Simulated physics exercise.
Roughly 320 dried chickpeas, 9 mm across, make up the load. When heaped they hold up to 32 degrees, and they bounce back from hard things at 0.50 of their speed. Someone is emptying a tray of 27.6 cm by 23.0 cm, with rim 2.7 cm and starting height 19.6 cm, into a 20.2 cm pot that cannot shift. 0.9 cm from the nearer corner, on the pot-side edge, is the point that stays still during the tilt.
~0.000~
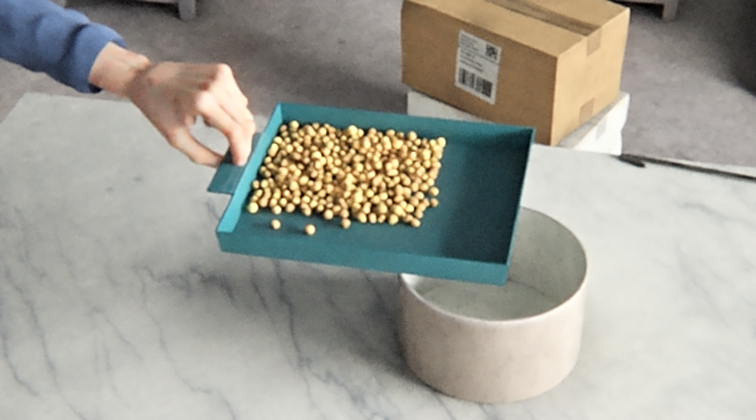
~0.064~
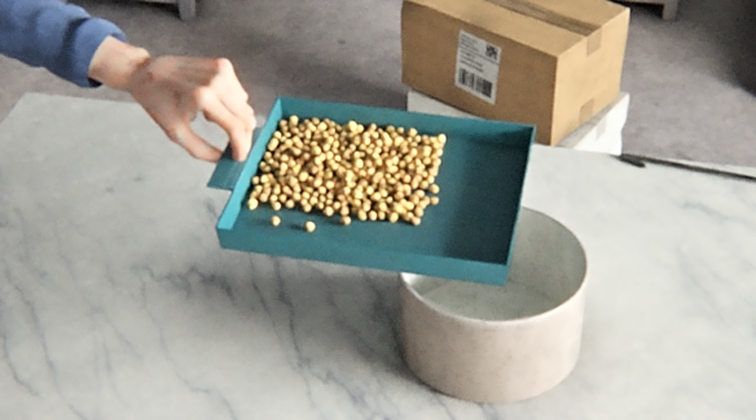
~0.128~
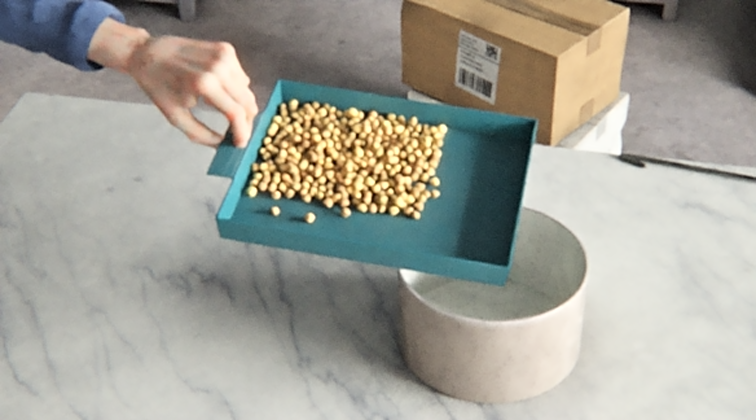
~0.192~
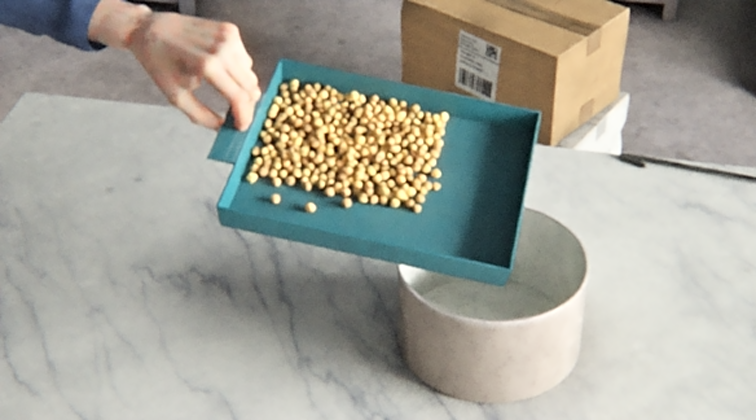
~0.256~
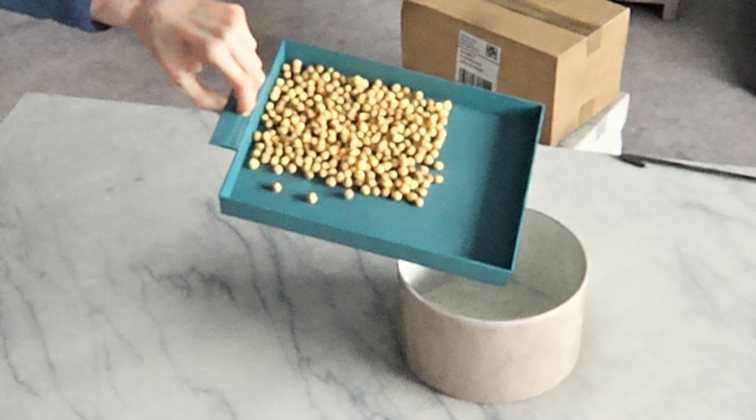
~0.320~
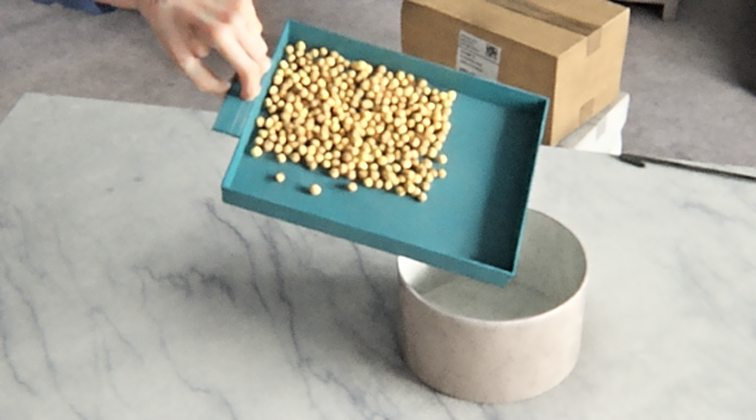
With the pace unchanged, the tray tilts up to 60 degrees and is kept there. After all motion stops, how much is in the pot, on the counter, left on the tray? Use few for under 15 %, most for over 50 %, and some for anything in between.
Pot: Few, counter: Some, tray: Most.
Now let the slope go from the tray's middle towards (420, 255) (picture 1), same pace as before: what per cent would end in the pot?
I'd estimate about 0 %.
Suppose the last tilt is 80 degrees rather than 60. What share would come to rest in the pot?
About 0 in a hundred would end up in the pot.
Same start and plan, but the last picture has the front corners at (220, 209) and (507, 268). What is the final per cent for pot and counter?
Pot 0; counter 0.
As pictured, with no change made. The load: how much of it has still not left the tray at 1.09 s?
Estimate: About 80 percent.
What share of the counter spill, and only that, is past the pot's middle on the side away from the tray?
Near 100 in a hundred.
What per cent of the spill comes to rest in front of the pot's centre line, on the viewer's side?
Estimate: Close to 100 per cent of the pieces.
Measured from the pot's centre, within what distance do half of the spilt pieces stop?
I'd say around 26 centimetres.
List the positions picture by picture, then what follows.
In the first picture, tray tilt 0 degrees, front corners at (220, 229) and (505, 263); middle of the pieces at (348, 171); pot at (493, 258).
In the second picture, tray tilt 1 degrees, front corners at (220, 226) and (505, 264); middle of the pieces at (348, 167).
In the third picture, tray tilt 5 degrees, front corners at (220, 216) and (506, 265), lowest corner right front; middle of the pieces at (349, 156).
In the fourth picture, tray tilt 10 degrees, front corners at (221, 205) and (508, 267), lowest corner right front; middle of the pieces at (350, 142).
In the fifth picture, tray tilt 14 degrees, front corners at (223, 194) and (509, 269), lowest corner right front; middle of the pieces at (352, 129).
In the sixth picture, tray tilt 19 degrees, front corners at (226, 184) and (511, 271), lowest corner right front; middle of the pieces at (356, 118); pot at (493, 258). The tray's pace is about 75 degrees a second.
After 0.60 s, tilt 39 degrees; the tray holds 100 %, the pot 0 %.
After 0.79 s, tilt 53 degrees; the tray holds 100 %, the pot 0 %.
After 1.09 s, tilt 60 degrees; the tray holds 80 %, the pot 0 %.
By 1.9 s all is still; pot 0 %, counter 25 %, tray 75 %.
